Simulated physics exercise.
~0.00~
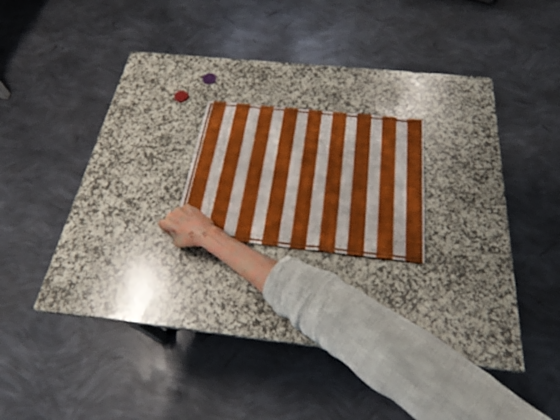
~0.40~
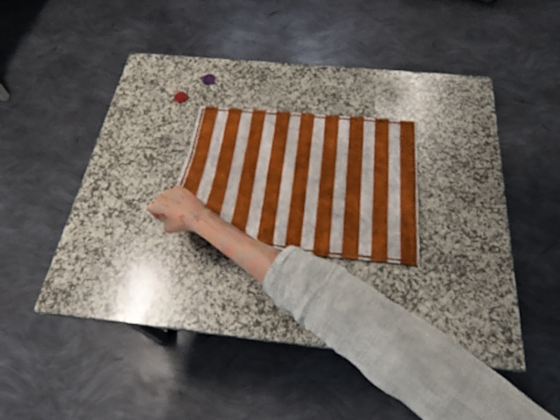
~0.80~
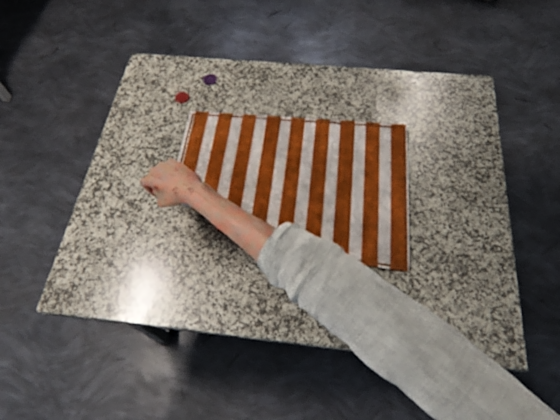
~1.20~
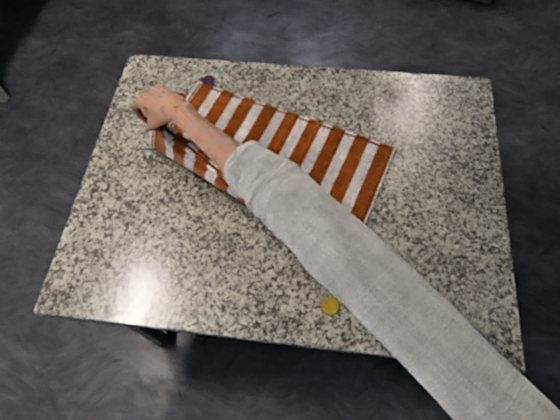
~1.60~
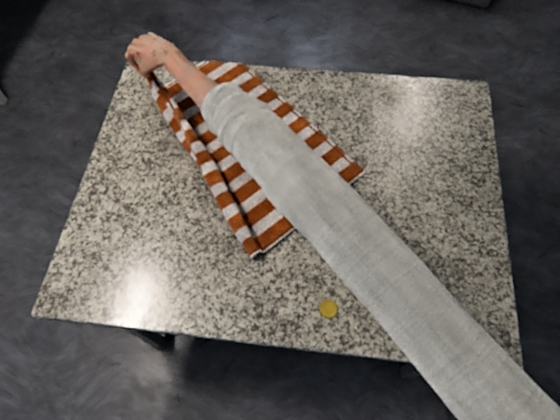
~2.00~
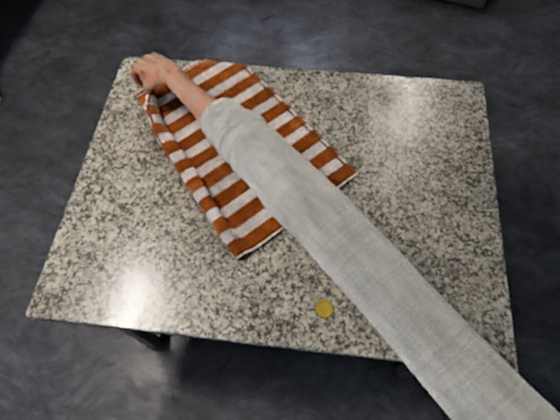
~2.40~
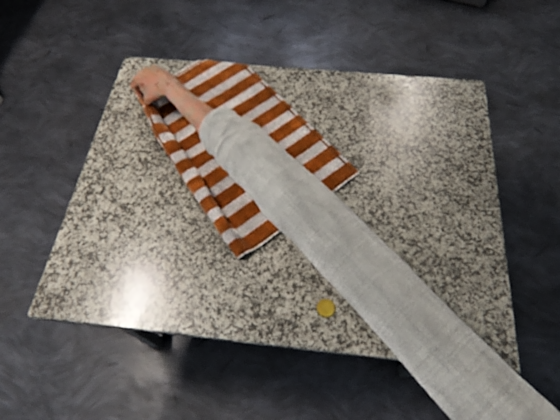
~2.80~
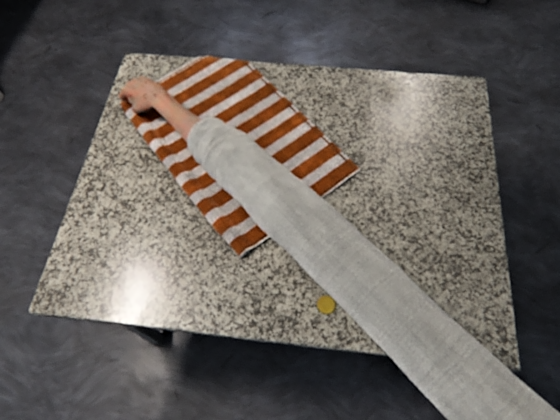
On a speckled stone side table, a hand dragged a striped orange and white towel by its corner leftward, then up toward the far left corner, uncovering a yellow disc, and laid it down over the red and purple buttons, still holding it.
